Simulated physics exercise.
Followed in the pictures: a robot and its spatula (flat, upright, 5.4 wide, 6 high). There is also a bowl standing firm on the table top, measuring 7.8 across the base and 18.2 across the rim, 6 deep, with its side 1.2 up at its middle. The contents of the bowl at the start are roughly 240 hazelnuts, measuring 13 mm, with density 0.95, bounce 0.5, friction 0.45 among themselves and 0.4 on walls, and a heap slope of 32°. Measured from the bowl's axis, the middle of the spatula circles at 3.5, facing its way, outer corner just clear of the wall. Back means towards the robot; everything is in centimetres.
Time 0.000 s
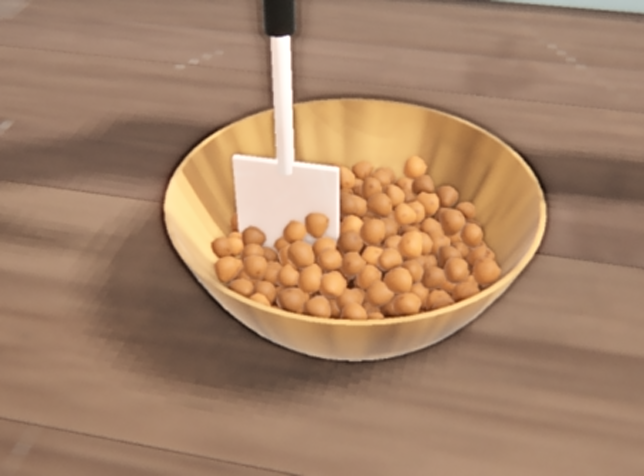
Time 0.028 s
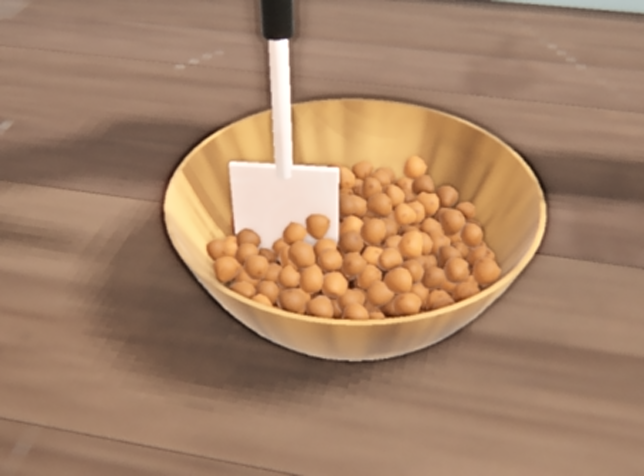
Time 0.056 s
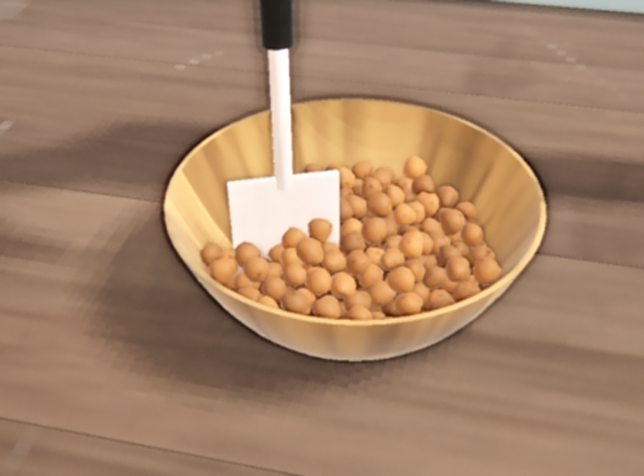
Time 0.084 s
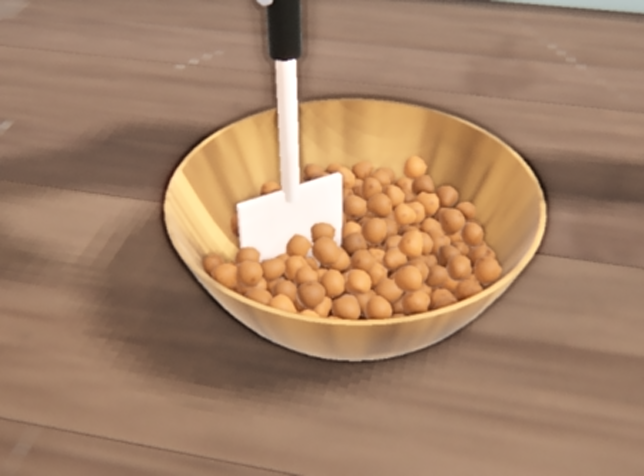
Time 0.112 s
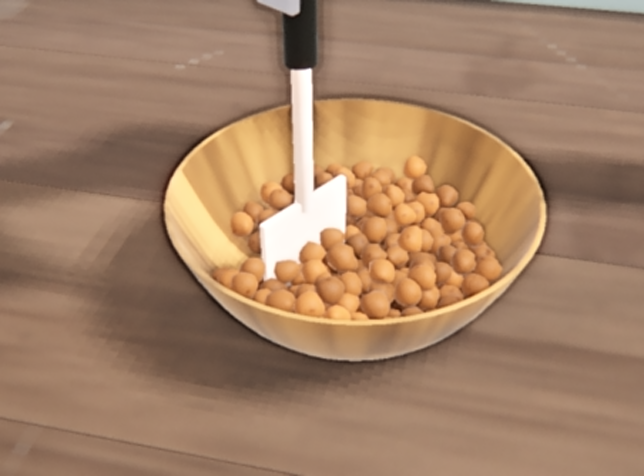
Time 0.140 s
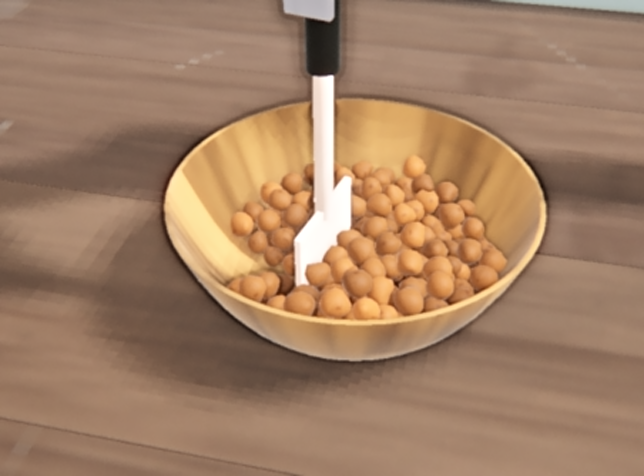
A white spatula with a black handle, standing in a wide bowl of round brown nuts on a wooden table, sinks slightly, then sweeps a short way right while turning nearly edge-on, pushing some of the nuts along.
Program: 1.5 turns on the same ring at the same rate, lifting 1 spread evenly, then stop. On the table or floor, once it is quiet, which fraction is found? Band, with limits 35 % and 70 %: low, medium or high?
Low.
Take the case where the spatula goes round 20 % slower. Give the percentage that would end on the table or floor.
Roughly 15 per cent.
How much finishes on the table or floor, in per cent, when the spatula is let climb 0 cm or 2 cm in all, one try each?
I'd say some 20 per cent, and some 20 per cent.
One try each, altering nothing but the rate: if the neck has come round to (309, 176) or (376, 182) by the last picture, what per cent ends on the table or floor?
Close to 15 and 40 in a hundred.
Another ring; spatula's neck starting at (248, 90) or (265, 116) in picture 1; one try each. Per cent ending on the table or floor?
Roughly 15 and 25 per cent.
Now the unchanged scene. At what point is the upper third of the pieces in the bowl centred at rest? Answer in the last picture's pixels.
The centre is near pixel (432, 203).
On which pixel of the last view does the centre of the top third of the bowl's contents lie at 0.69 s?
Estimated centre: (347, 289).
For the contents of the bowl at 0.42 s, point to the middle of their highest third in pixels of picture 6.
That third sits centred at about (351, 143).
After 0.42 s, 257° round, highest piece 8 above the table; 211 in the bowl, 18 on the table or floor, 14 in flight or on the tool.
After 0.69 s, 77° round, highest piece 9 above the table; 197 in the bowl, 42 on the table or floor, 4 in flight or on the tool.
After 1.03 s, 180° round, highest piece 6 above the table; 188 in the bowl, 55 on the table or floor.
After 1.73 s, 180° round, highest piece 6 above the table; 188 in the bowl, 55 on the table or floor.
In the end, 188 in the bowl, 55 on the table or floor. That is 23 % on the table or floor.
